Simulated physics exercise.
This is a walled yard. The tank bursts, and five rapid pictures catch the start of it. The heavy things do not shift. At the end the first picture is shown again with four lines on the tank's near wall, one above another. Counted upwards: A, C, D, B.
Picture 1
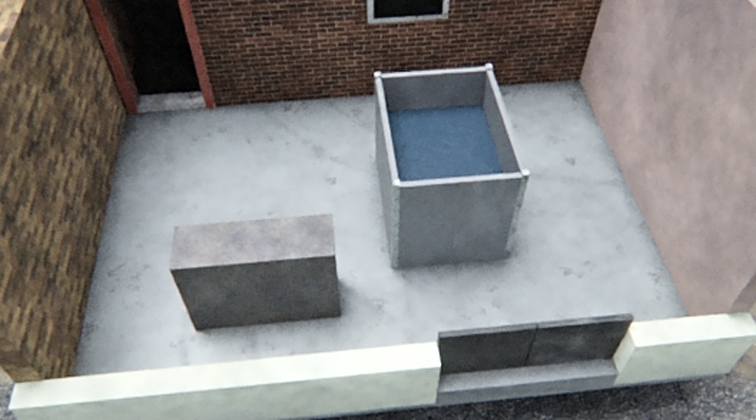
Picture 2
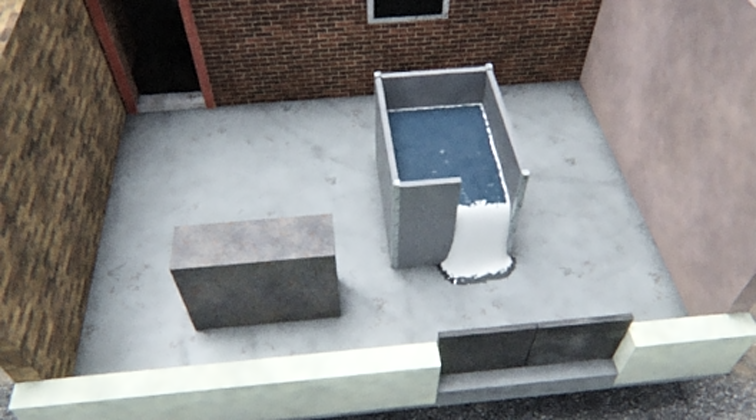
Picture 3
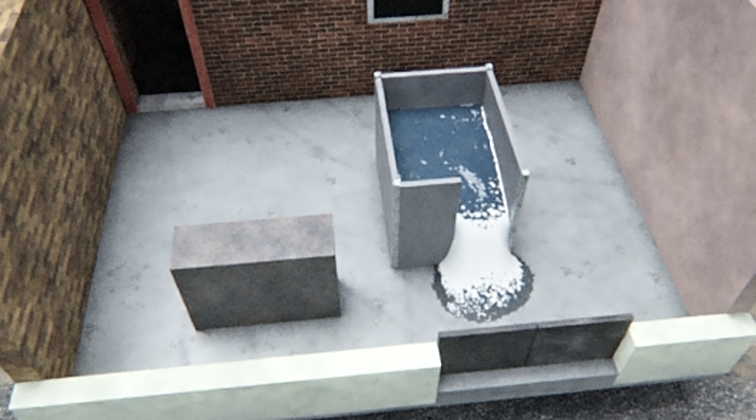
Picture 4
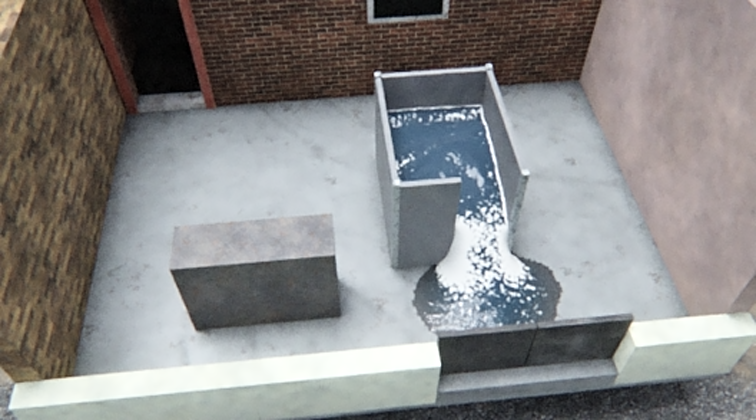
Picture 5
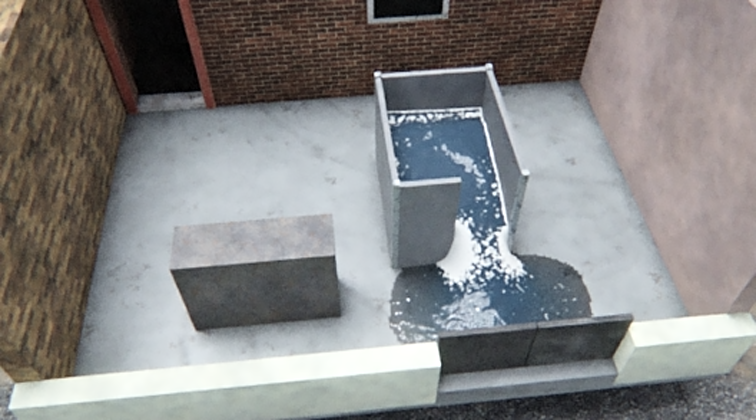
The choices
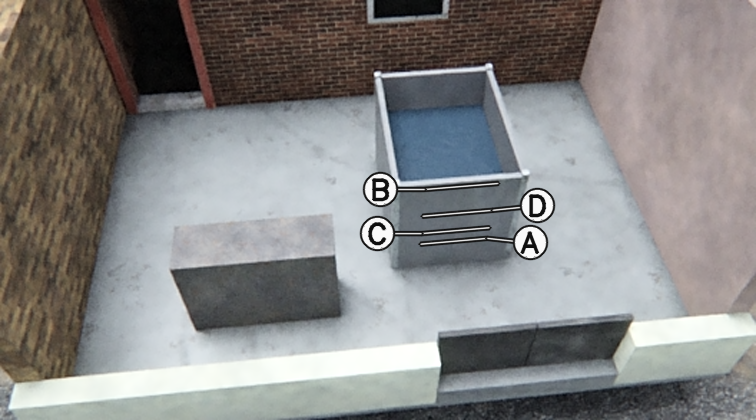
Water poured out through an opening in the front of a raised grey tank in a walled yard, splashing white onto the concrete and spreading in a widening dark puddle near the shut gate.
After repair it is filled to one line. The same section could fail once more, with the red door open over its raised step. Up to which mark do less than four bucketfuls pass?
Choose D.
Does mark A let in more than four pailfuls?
No, that is safe.
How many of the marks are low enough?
Three.
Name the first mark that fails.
B it is.
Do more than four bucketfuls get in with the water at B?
Yes.
On the marked copy, A at (454, 241); B at (461, 186); C at (455, 230); D at (457, 213); from the bottom up A, C, D, B.
For mark A, nothing gets over.
For mark B, about 9 bucketfuls get in.
For mark C, nothing gets over.
For mark D, a splash gets over, under a bucket.
